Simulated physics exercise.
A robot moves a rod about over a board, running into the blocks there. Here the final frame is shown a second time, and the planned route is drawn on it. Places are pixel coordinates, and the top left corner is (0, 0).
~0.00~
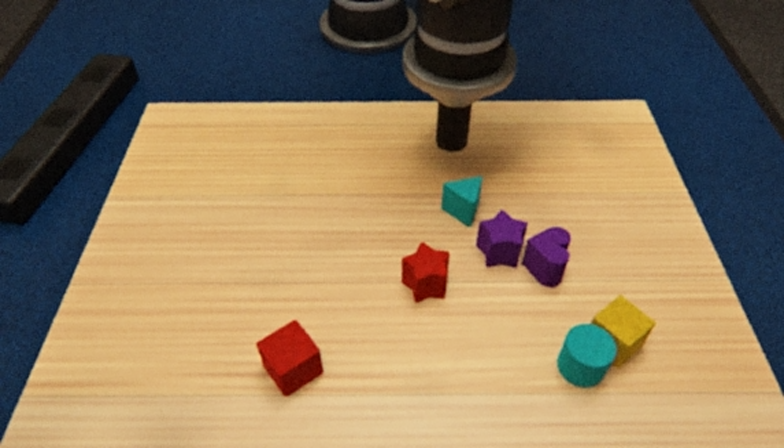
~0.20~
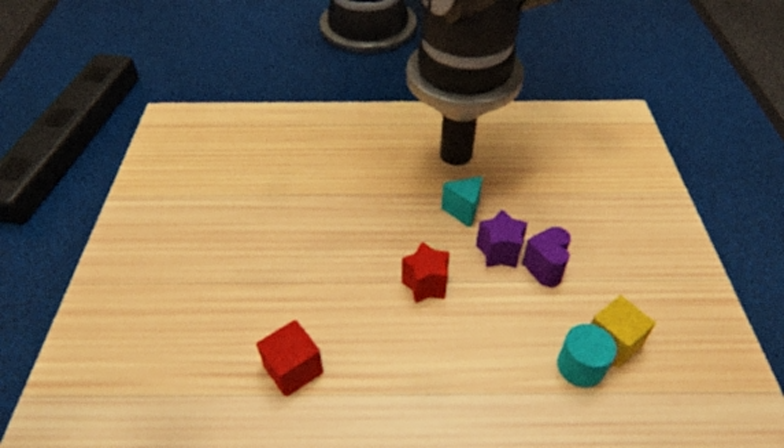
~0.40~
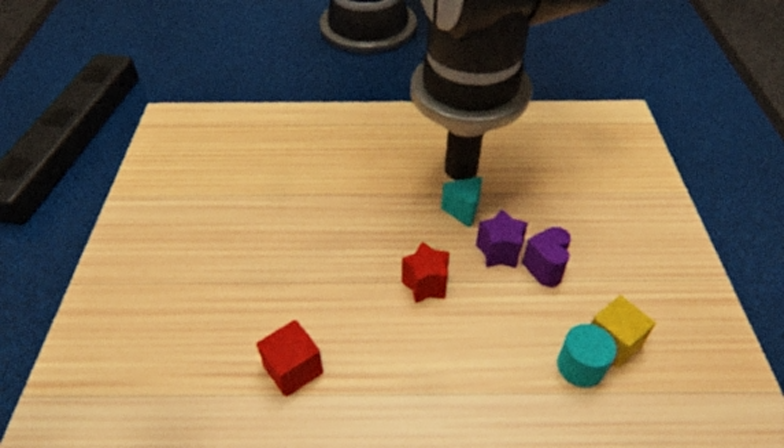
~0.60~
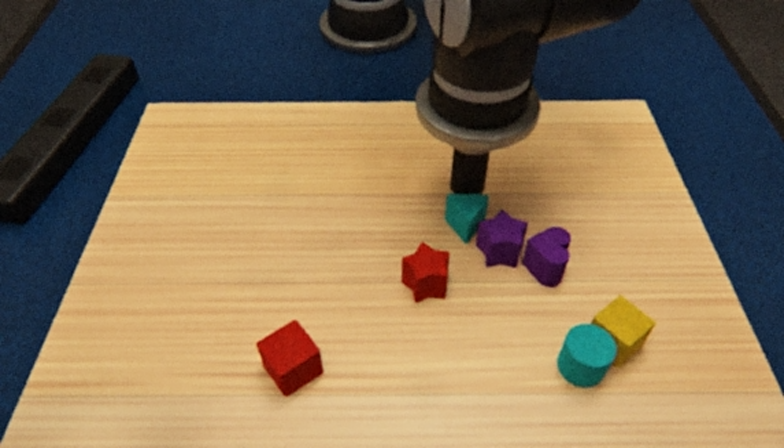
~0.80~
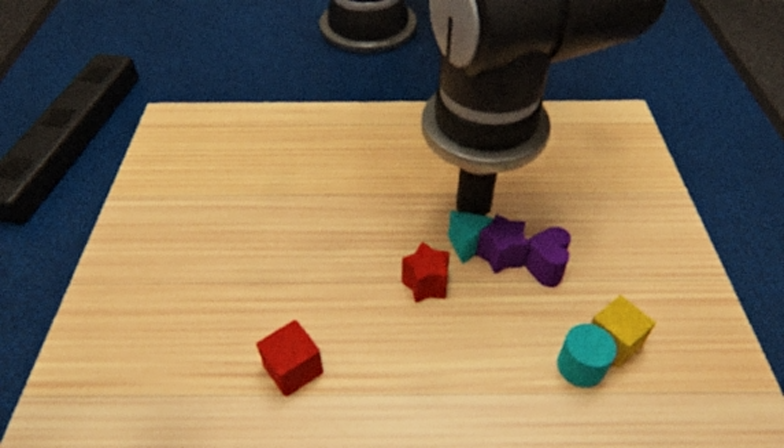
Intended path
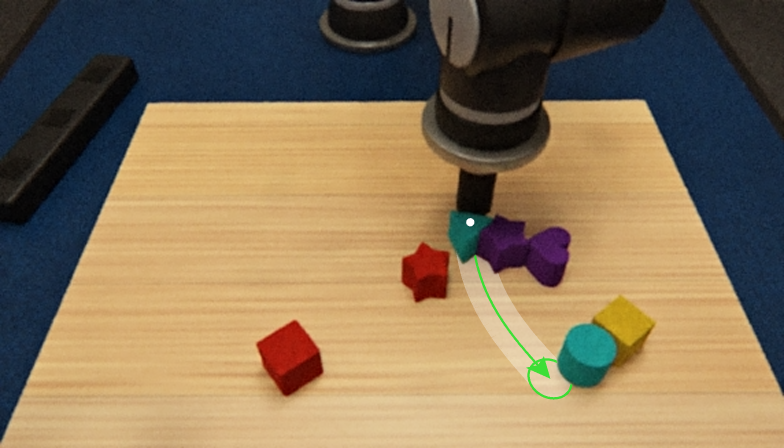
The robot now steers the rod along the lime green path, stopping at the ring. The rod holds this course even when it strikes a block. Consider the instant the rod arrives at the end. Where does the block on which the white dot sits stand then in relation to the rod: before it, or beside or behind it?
I'm fairly sure the block on which the white dot sits slides away from the front of the rod at some point.
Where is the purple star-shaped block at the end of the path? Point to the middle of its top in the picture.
So, by the moment the path ends, you'll find the top centre of the purple star-shaped block at (550, 293).
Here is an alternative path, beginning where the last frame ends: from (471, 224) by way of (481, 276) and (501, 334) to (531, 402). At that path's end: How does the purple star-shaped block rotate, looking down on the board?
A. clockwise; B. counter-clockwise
Correct choice: B.
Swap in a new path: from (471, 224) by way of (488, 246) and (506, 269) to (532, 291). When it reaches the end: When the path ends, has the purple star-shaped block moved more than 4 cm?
Yes
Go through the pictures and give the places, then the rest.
Rod's lower end (452, 142); red star-shaped block (428, 261); turquoise triangular block (466, 187); purple star-shaped block (505, 228); turquoise circular block (591, 344); yellow square (625, 319), in the first frame.
Rod (456, 155); blocks still, in the second frame.
Rod (461, 170); blocks still, in the third frame.
Rod (467, 187); turquoise triangular block (469, 202), in the fourth frame.
Rod (473, 206); red star-shaped block (428, 261); turquoise triangular block (470, 222); purple star-shaped block (506, 231); turquoise circular block (591, 344); yellow square (625, 319), in the fifth frame.
Drawn move, from (471, 224) by way of (479, 272) and (505, 324) to (550, 378); the dot is on the turquoise triangular block.
What follows on the original path. One third of the way, rod (483, 255); turquoise triangular block (464, 270), turned 35° clockwise; purple star-shaped block (528, 266), turned 45° anticlockwise.
Two thirds of the way, rod (510, 308); turquoise triangular block (463, 284), turned 60° clockwise; purple star-shaped block (547, 289).
At the end, rod (557, 362); red star-shaped block still; turquoise triangular block (463, 284), turned 60° clockwise; purple star-shaped block (550, 293), turned 150° anticlockwise; turquoise circular block (605, 351); yellow square still.
